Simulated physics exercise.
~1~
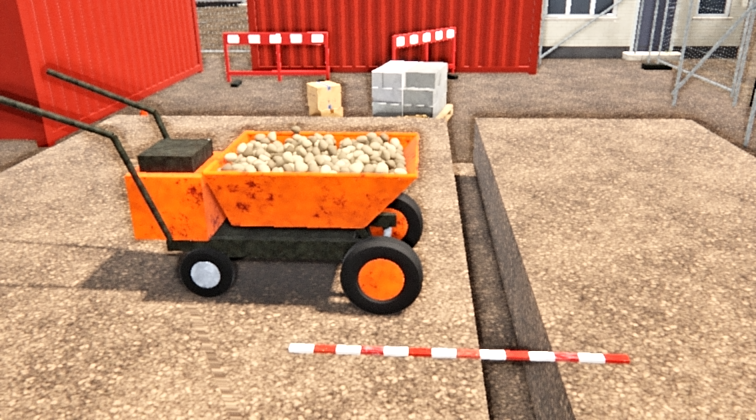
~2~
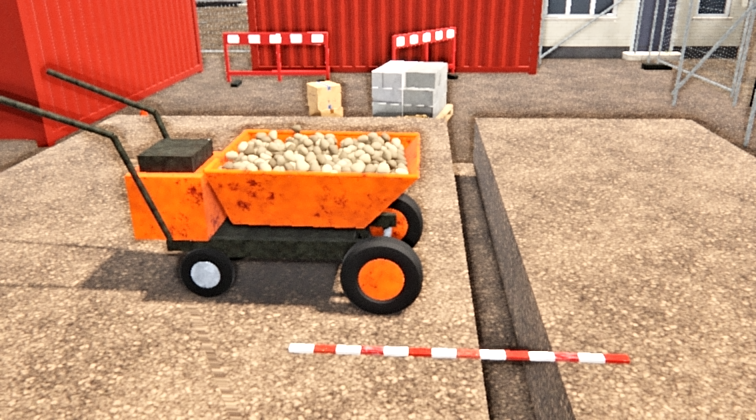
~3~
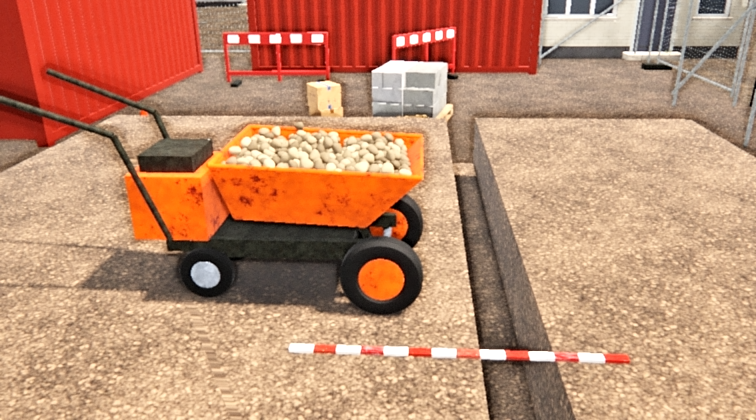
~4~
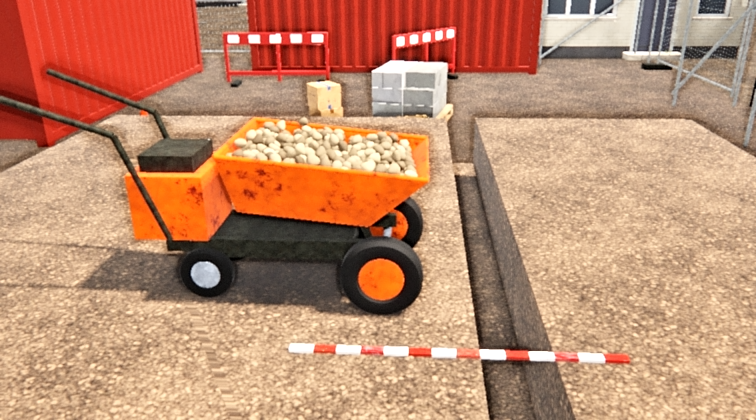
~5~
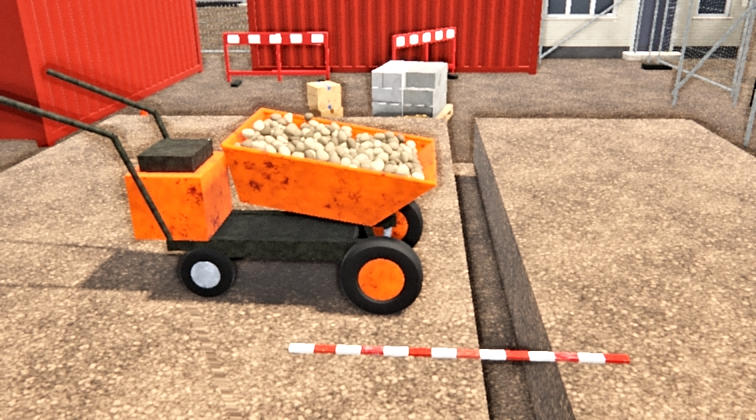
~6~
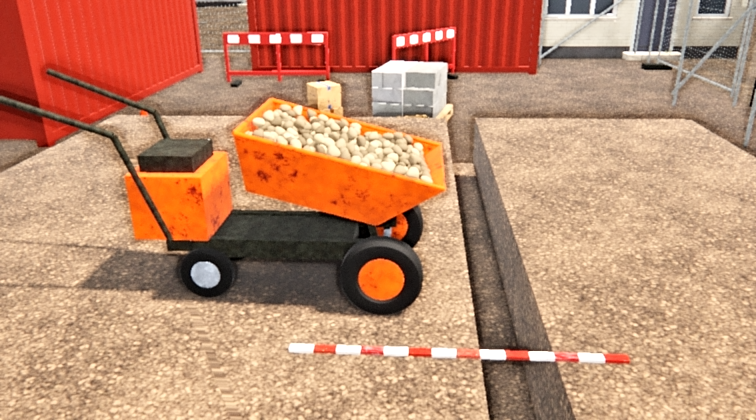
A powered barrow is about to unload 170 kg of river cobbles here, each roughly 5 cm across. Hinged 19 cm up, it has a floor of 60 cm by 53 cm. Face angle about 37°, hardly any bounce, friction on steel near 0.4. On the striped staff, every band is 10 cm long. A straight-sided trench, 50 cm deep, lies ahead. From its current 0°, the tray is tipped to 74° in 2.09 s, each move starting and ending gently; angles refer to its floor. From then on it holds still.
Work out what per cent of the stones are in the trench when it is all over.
It comes to roughly 63 per cent.
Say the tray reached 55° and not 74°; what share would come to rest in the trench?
Roughly 60% would end there.
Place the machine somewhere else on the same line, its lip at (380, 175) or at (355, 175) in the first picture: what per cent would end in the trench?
Roughly 95 in a hundred, then 90 in a hundred.
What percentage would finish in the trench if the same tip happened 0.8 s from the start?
Close to 45 percent, then.
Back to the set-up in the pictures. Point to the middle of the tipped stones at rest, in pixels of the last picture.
Their middle ends up near (514, 341).
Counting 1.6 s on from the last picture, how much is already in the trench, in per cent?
Close to 45 per cent has got there by then.
Then, 1.0 s after the last picture the floor is at 63°, 94 % in the tray, 6 % in the trench; the foremost stones are at (518, 263).
Then, 1.6 s after the last picture the floor is at 74°, 21 % in the tray, 44 % in the trench, 36 % past the trench; the foremost stones are at (670, 280).
Then, 1.9 s after the last picture the floor is at 74°, 4 % in the tray, 58 % in the trench, 39 % past the trench; the foremost stones are at (725, 285).
Then, 3.9 s after the last picture the floor is at 74°, 0 % in the tray, 63 % in the trench, 37 % past the trench; the foremost stones are at (743, 289).
